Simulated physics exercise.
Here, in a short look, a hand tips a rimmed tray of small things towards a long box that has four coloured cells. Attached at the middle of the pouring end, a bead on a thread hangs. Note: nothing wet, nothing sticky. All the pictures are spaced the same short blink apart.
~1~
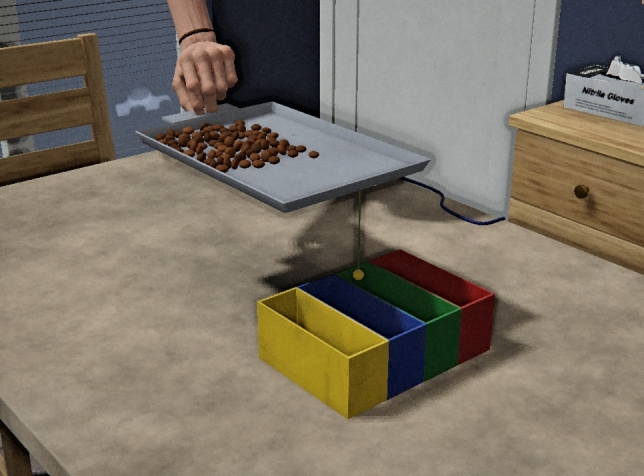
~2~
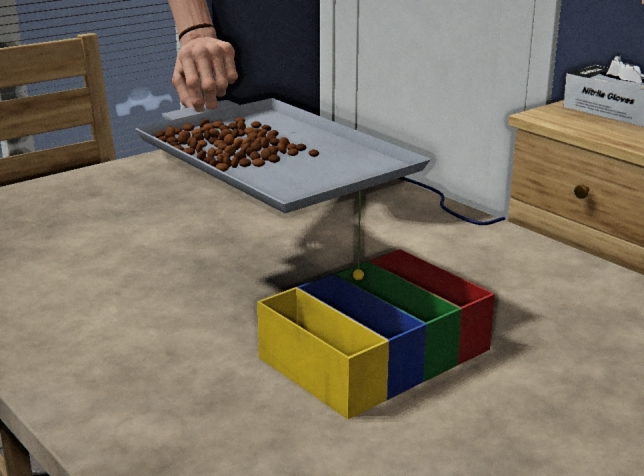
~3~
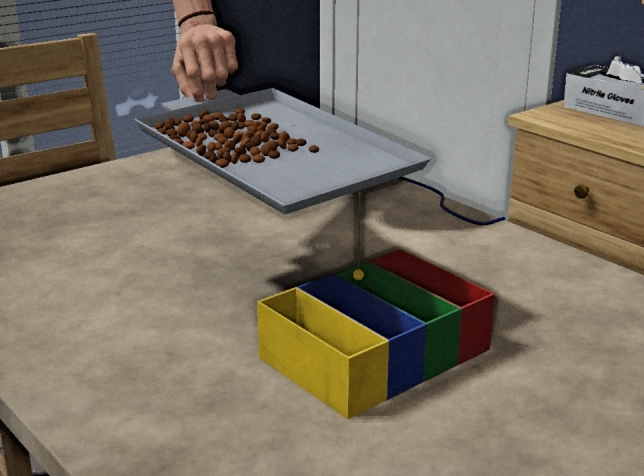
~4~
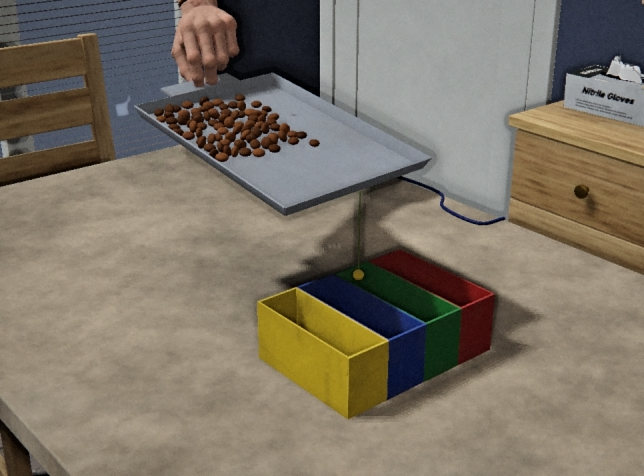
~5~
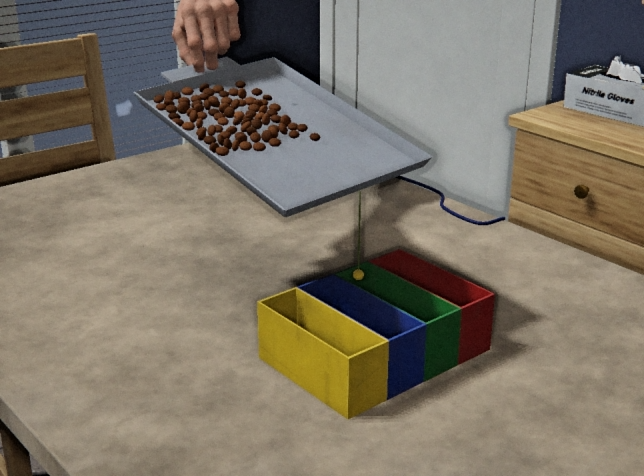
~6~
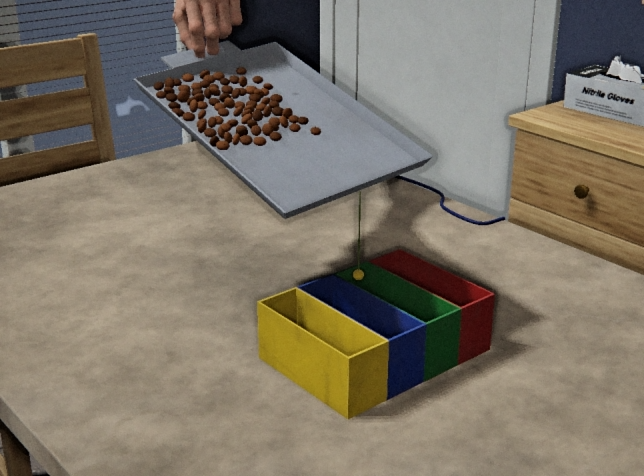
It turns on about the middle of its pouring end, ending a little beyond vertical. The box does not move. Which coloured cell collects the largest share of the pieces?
Yellow.
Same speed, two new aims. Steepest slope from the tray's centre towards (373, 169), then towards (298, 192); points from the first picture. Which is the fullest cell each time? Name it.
At the first place the red one, at the second the yellow one.
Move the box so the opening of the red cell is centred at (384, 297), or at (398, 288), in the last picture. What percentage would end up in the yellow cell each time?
About 20 and 40 per cent respectively.
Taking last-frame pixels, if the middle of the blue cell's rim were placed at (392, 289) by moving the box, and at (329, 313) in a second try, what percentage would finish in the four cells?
Close to 30 per cent, followed by close to 90 per cent.
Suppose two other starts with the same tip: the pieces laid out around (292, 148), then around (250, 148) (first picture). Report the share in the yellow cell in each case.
Try 1: 40 %; try 2: 40 %.
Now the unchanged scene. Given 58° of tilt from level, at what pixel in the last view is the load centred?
In the last view the centre sits at roughly (317, 217).
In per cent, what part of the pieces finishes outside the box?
About 30 %.
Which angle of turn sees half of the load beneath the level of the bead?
It is at around 65 degrees.
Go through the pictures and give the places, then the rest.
In the first picture, corners of the pouring end near (285, 200) and (423, 159), level; middle of the load near (229, 142), bits of dog kibble; bead on its thread near (358, 275); yellow cell near (368, 374); blue cell near (406, 356); green cell near (442, 339); red cell near (476, 324).
In the second picture, corners of the pouring end near (285, 200) and (423, 158), level; middle of the load near (229, 140).
In the third picture, corners of the pouring end near (285, 201) and (423, 158), tipped barely, lowest at the left corner; middle of the load near (229, 133).
In the fourth picture, corners of the pouring end near (286, 203) and (424, 157), tipped a little, lowest at the left corner; middle of the load near (229, 123).
In the fifth picture, corners of the pouring end near (286, 205) and (425, 156), tipped a little, lowest at the left corner; middle of the load near (230, 113).
In the sixth picture, corners of the pouring end near (286, 207) and (425, 155), tipped clearly, lowest at the left corner; middle of the load near (230, 103); yellow cell near (368, 374); blue cell near (406, 356); green cell near (442, 339); red cell near (476, 324).
Shortly afterwards, tray tipped steeply; near half on the tray; only a few in the yellow cell; only a few in the blue cell; near half falling or outside the box.
Next, tray tipped right over; only a few on the tray; near a third in the yellow cell; near a quarter in the blue cell; a little in the green cell; near a third falling or outside the box.
Some moments later, tray tipped past a quarter turn; near a third in the yellow cell; near a quarter in the blue cell; a little in the green cell; near a third falling or outside the box.
In the end, tray tipped past a quarter turn; near a third in the yellow cell; near a quarter in the blue cell; a little in the green cell; none at all in the red cell; near a third outside the box.
